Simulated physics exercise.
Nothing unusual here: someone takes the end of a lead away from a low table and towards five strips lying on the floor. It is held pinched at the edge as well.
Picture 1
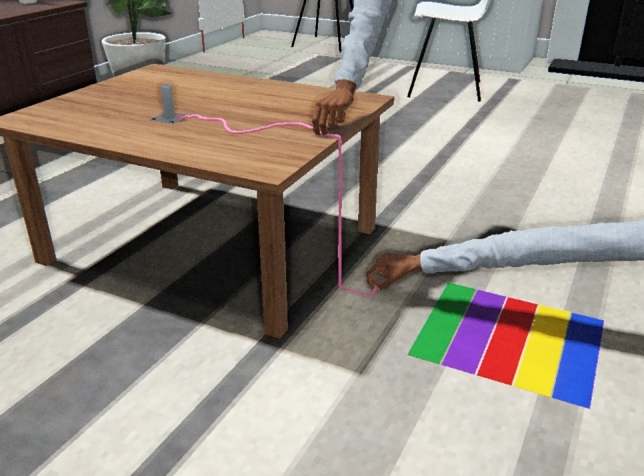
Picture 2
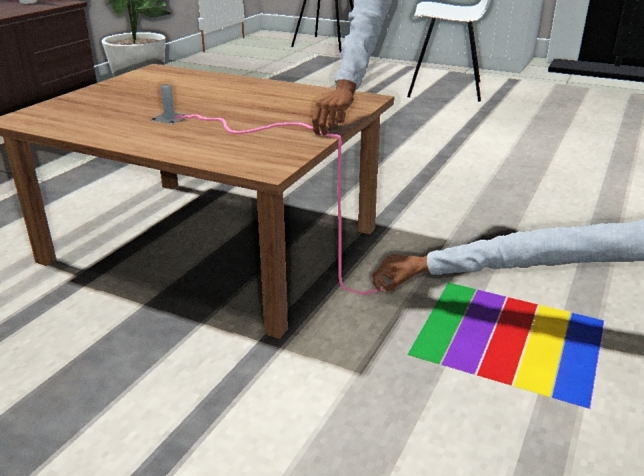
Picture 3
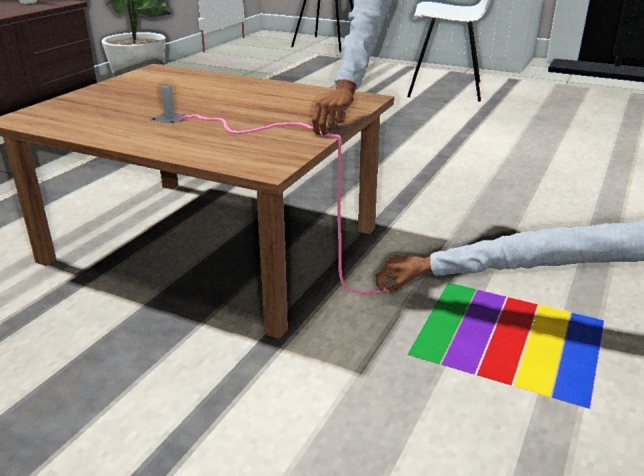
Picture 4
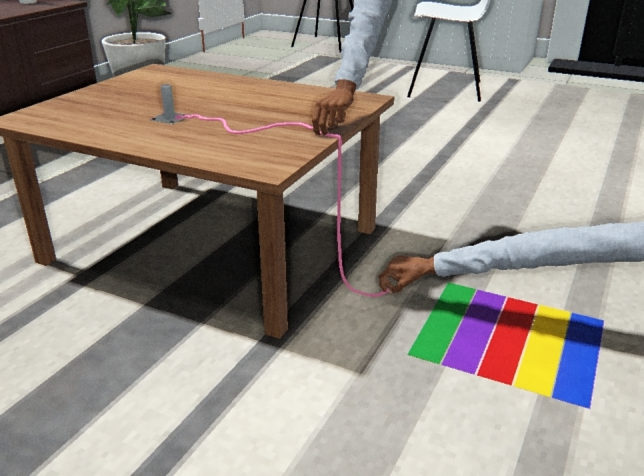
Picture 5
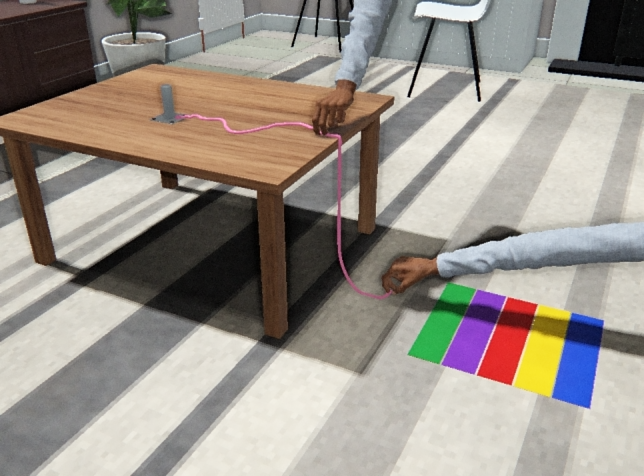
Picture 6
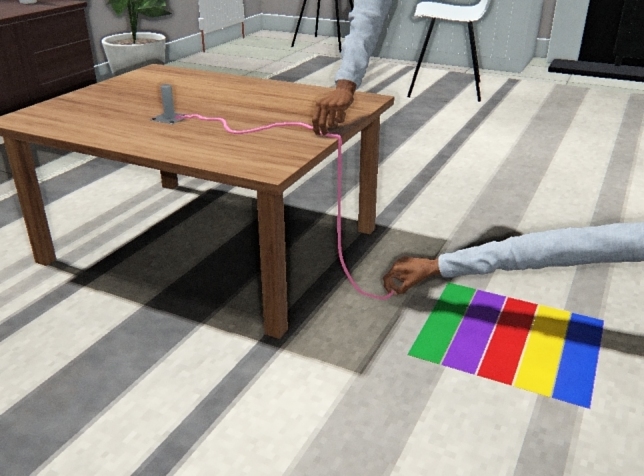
The video shows one hand pinching a pink cord at a wooden table's edge while another hand near the floor draws the cord's end slightly right, toward five coloured strips, the hanging section curving a little as it moves.
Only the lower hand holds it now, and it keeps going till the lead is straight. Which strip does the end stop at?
The yellow one.
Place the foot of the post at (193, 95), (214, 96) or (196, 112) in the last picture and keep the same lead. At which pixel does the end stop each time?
Try by try: (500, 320), (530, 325) and (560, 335).
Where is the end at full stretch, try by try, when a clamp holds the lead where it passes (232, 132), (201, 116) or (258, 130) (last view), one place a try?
Those spots come out as (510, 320), (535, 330) and (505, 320).
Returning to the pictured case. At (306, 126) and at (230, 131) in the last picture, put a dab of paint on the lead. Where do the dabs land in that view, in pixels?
First point (338, 144), second point (258, 129).
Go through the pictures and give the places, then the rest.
End (376, 287); green (431, 345); purple (465, 354); red (500, 364); yellow (536, 375); blue (575, 386), in the first picture.
End (382, 289); lead through (201, 118) (237, 133) (299, 124) (340, 151) (340, 218) (340, 275), in the second picture.
End (385, 289), in the third picture.
End (388, 290); lead through (201, 118) (237, 133) (299, 124) (340, 151) (339, 218) (343, 275), in the fourth picture.
End (391, 291), in the fifth picture.
End (393, 291); lead through (201, 118) (237, 133) (299, 124) (340, 151) (339, 218) (349, 275), in the sixth picture.
A little later, end near (495, 318); over purple.
Next, end near (527, 326); over red.
When it is tight, end near (546, 331); over yellow. It gets as far as the yellow strip.
